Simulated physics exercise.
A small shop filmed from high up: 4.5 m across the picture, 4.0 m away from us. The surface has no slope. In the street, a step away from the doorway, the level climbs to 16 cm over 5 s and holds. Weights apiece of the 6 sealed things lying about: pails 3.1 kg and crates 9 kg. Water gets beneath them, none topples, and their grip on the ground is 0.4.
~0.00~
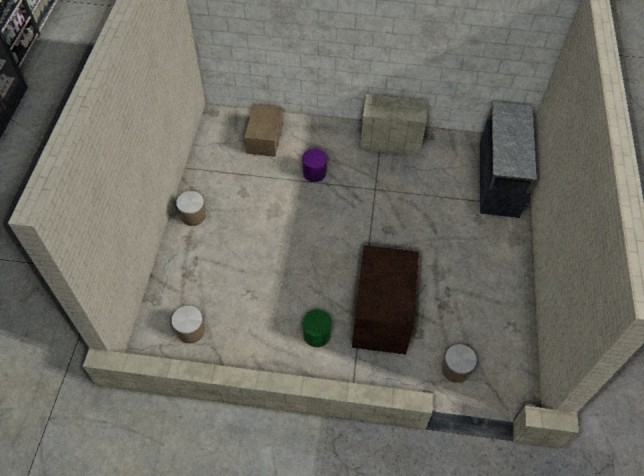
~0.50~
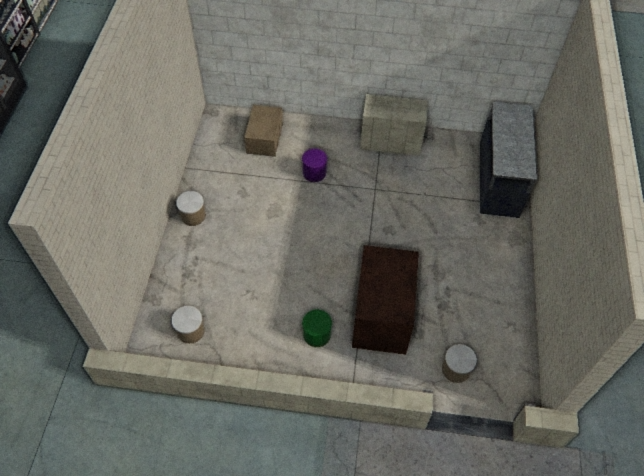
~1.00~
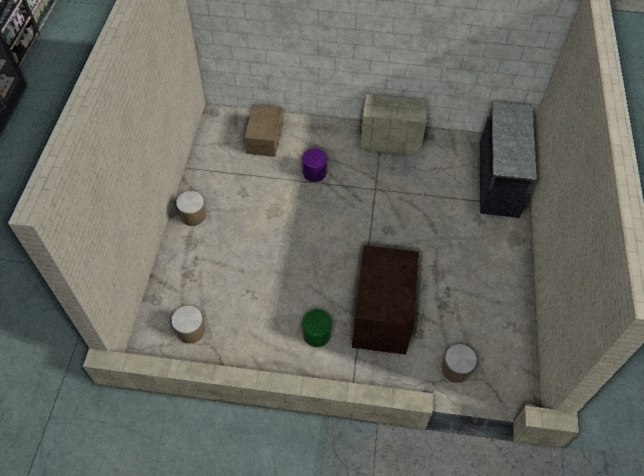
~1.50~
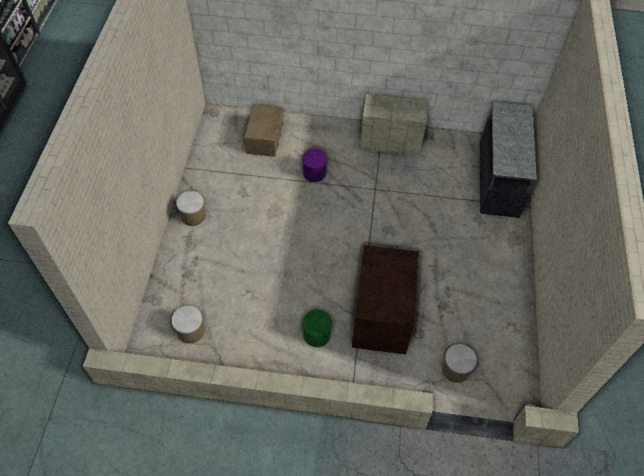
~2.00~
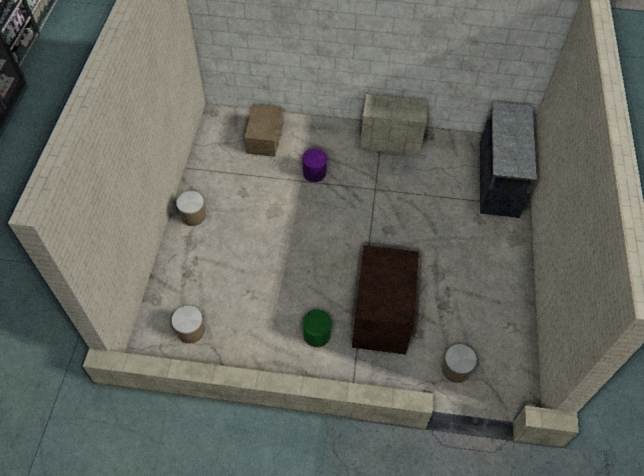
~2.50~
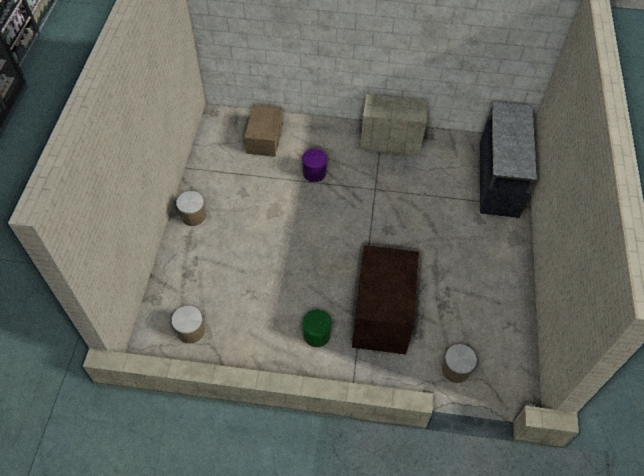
Bluish-green water spreads over the grey street outside a small walled shop seen from above, first along the left side and front, then across the patch before the doorway. Inside, the floor looks unchanged, and the purple and green pails, pale-topped cylinders and boxy blocks all stay where they are.
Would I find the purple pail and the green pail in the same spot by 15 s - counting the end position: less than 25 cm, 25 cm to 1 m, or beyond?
Purple pail travels far, green pail stays put.
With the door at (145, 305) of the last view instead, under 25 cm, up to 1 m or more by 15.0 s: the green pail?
In that case the green pail travels far.
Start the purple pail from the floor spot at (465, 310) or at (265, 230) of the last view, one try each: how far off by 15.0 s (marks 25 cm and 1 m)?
In turn: It travels far; it stays put.
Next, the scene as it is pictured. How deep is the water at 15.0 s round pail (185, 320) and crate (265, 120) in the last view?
About 7 and 7 cm.
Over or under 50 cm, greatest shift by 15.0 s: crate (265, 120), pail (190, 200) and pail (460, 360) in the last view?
In that order: More, over, over.
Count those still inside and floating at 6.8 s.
At that moment 1.
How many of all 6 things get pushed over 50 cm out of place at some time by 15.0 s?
I count 4.
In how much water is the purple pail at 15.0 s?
Roughly 5 cm.
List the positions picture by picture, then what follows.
In the first picture, the purple pail at (315, 158), on the bottom; the green pail at (317, 323) rests on the ground; water covers 0.0 m2; 0 of 6 have shifted.
In the second picture, the purple pail at (315, 158), on the bottom; the green pail at (317, 323), on the bottom; 0.0 m2 under water; 0 of 6 have shifted.
In the third picture, the purple pail at (315, 158) rests on the ground; the green pail at (317, 323) rests on the ground; water covers 0.0 m2; 0 of 6 have shifted.
In the fourth picture, the purple pail at (315, 158), on the bottom; the green pail at (317, 323) rests on the ground; water covers 0.0 m2; 0 of 6 have shifted.
In the fifth picture, the purple pail at (315, 158) rests on the ground; the green pail at (317, 323), on the bottom; water covers 0.0 m2; 0 of 6 have shifted.
In the sixth picture, the purple pail at (315, 158), on the bottom; the green pail at (317, 323) rests on the ground; water covers 0.0 m2; 0 of 6 have shifted.
After 3.5 s the purple pail is near (315, 158), 0.0 m from its start, aground; the green pail is near (317, 323), 0.0 m from its start, aground; 0 afloat.
After 6.8 s the purple pail is near (315, 158), 0.0 m from its start, aground; the green pail is near (317, 323), 0.0 m from its start, aground; 1 afloat.
After 11.0 s the purple pail is near (259, 169), 0.7 m from its start, aground; the green pail is near (317, 323), 0.0 m from its start, aground; 1 afloat.
After 15.0 s the purple pail is near (163, 281), 2.5 m from its start, afloat; the green pail is near (317, 323), 0.0 m from its start, aground; 5 afloat.
